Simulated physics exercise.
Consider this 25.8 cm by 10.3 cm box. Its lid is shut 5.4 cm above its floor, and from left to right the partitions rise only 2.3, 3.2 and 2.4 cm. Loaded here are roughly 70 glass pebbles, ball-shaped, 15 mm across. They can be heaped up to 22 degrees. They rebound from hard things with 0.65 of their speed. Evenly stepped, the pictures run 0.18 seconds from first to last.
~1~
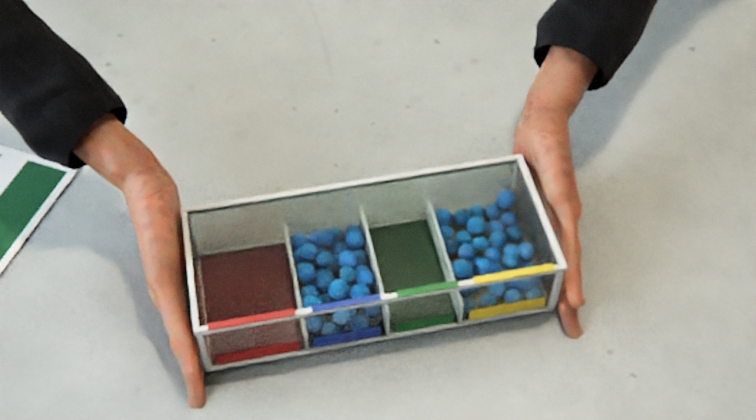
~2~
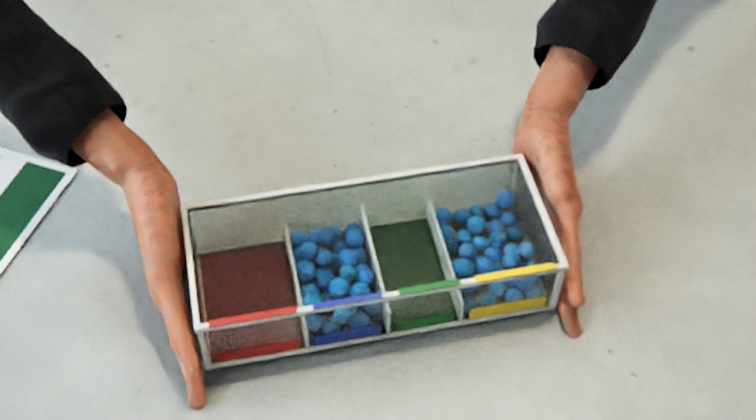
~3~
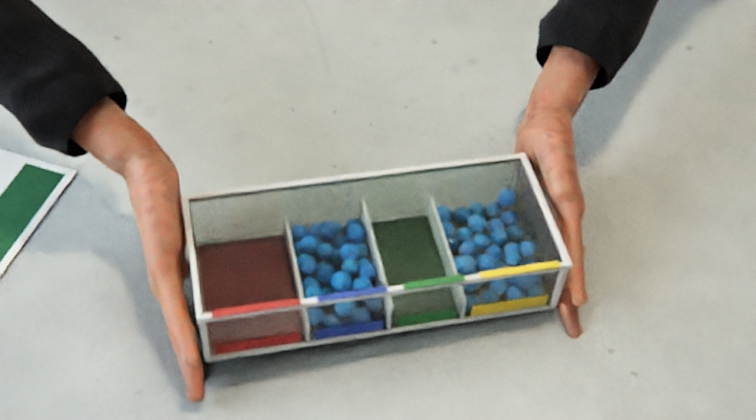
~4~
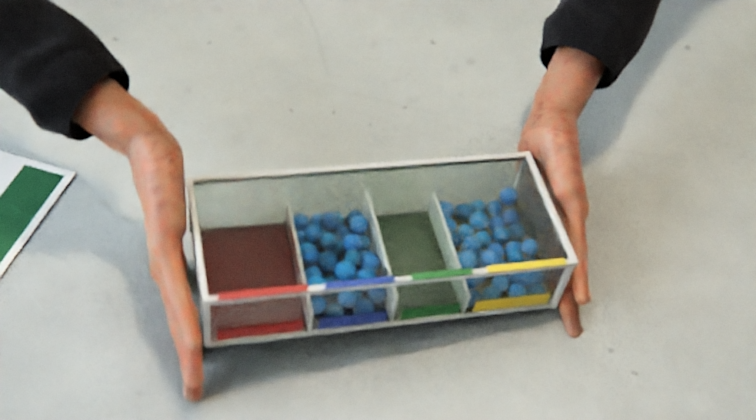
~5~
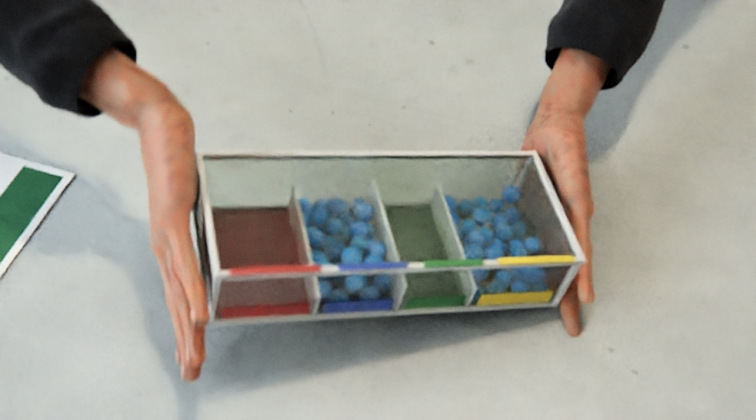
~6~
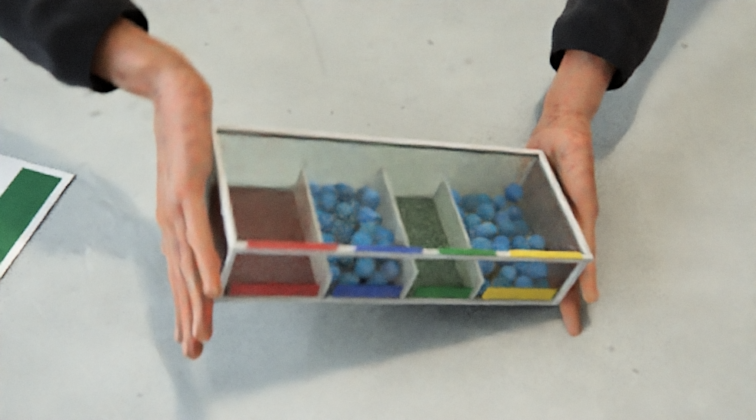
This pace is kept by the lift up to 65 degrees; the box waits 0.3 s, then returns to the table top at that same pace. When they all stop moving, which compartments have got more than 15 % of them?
Red compartment: Fails, blue compartment: Succeeds, green compartment: Fails, yellow compartment: Succeeds.
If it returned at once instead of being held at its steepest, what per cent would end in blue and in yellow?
Blue 40; yellow 55.
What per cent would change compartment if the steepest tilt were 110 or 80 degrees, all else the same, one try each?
Roughly 50 percent, then roughly 25 percent.
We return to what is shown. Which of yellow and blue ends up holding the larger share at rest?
The yellow one.
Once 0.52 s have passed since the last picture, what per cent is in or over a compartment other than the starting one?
Reading: Close to 5 %.
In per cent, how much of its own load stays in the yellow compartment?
My estimate is roughly 100 percent.
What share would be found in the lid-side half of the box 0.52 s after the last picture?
About 10 per cent.
Then, 0.52 s after the last picture, tilt 65 degrees; blue 40 %, green 5 %, yellow 55 %.
Then, 0.87 s after the last picture, tilt 37 degrees; blue 40 %, green 5 %, yellow 55 %.
Then, 1.31 s after the last picture, tilt 0 degrees; blue 40 %, green 5 %, yellow 55 %.
In the end, red 0 %, blue 40 %, green 5 %, yellow 55 %.
